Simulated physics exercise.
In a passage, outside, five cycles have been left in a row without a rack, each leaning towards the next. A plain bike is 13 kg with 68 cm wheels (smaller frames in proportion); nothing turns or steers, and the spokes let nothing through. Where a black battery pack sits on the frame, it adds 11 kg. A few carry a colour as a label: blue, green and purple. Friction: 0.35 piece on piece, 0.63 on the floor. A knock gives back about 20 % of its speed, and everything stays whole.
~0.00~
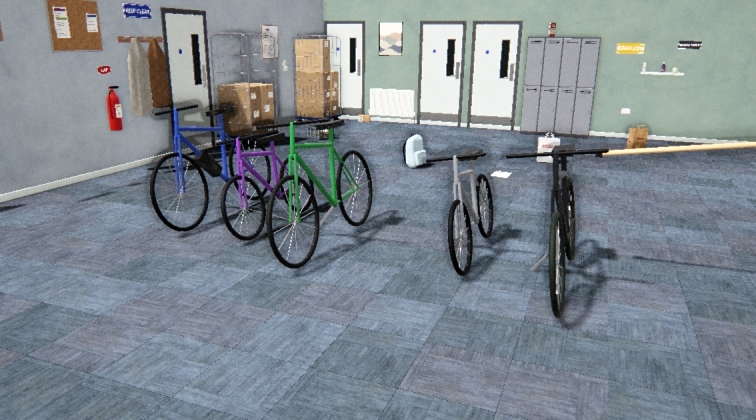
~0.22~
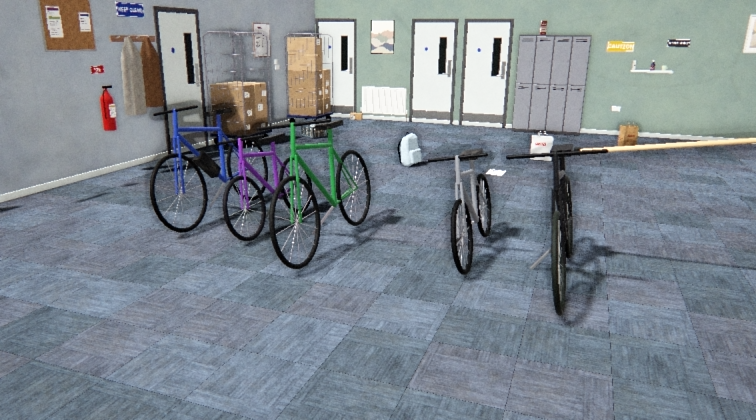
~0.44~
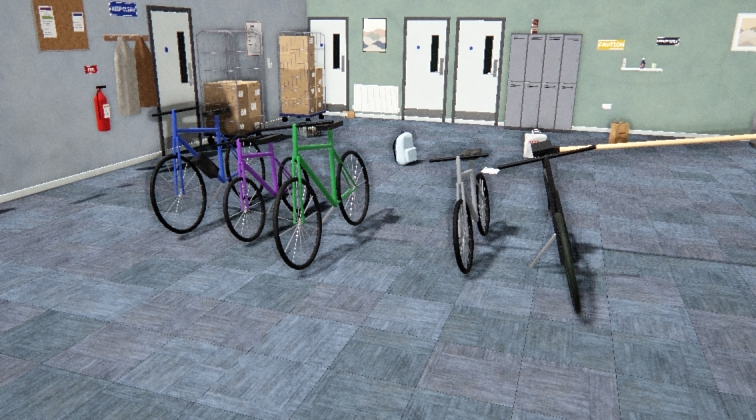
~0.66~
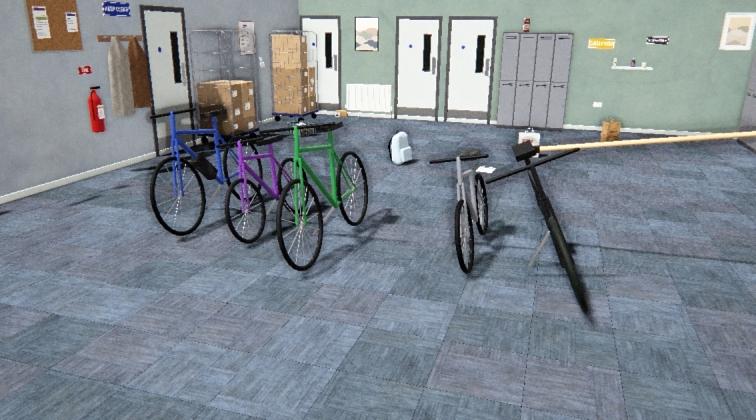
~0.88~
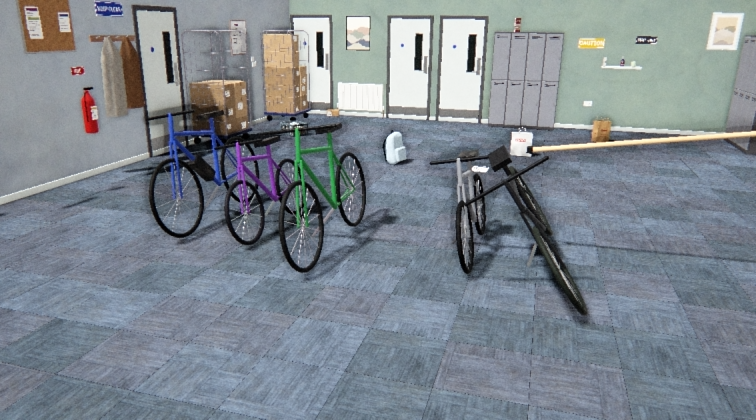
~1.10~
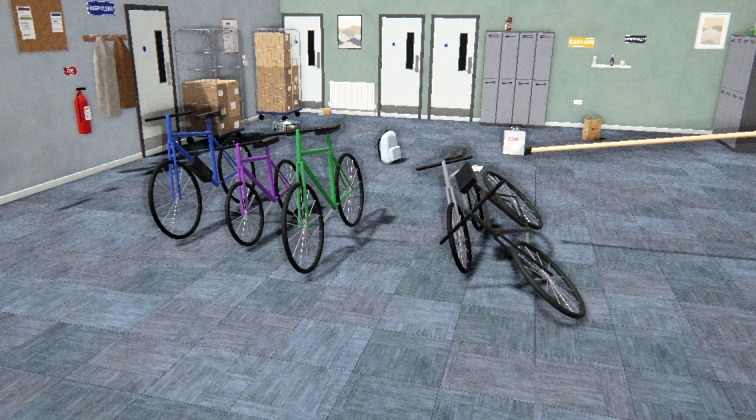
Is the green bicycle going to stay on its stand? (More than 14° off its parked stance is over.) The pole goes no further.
In the end the green bicycle stays standing.
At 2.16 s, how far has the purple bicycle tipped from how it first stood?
Roughly 0°.
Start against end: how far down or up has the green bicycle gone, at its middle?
It ends some 0 cm lower.
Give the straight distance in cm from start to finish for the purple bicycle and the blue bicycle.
Purple 0, blue 0.
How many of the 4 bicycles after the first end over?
The count is 1.
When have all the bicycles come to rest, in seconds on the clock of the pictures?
Near 2.5 s.
By 1.20 s, 1 of the 4 other bicycles over; green bicycle unmoved.
When it is over (2.8 s), 1 of the 4 other bicycles over; green bicycle unmoved; purple bicycle unmoved; blue bicycle unmoved. Three left standing. In pixels of the last frame, middles, green bicycle near (325, 184), purple bicycle near (265, 182).
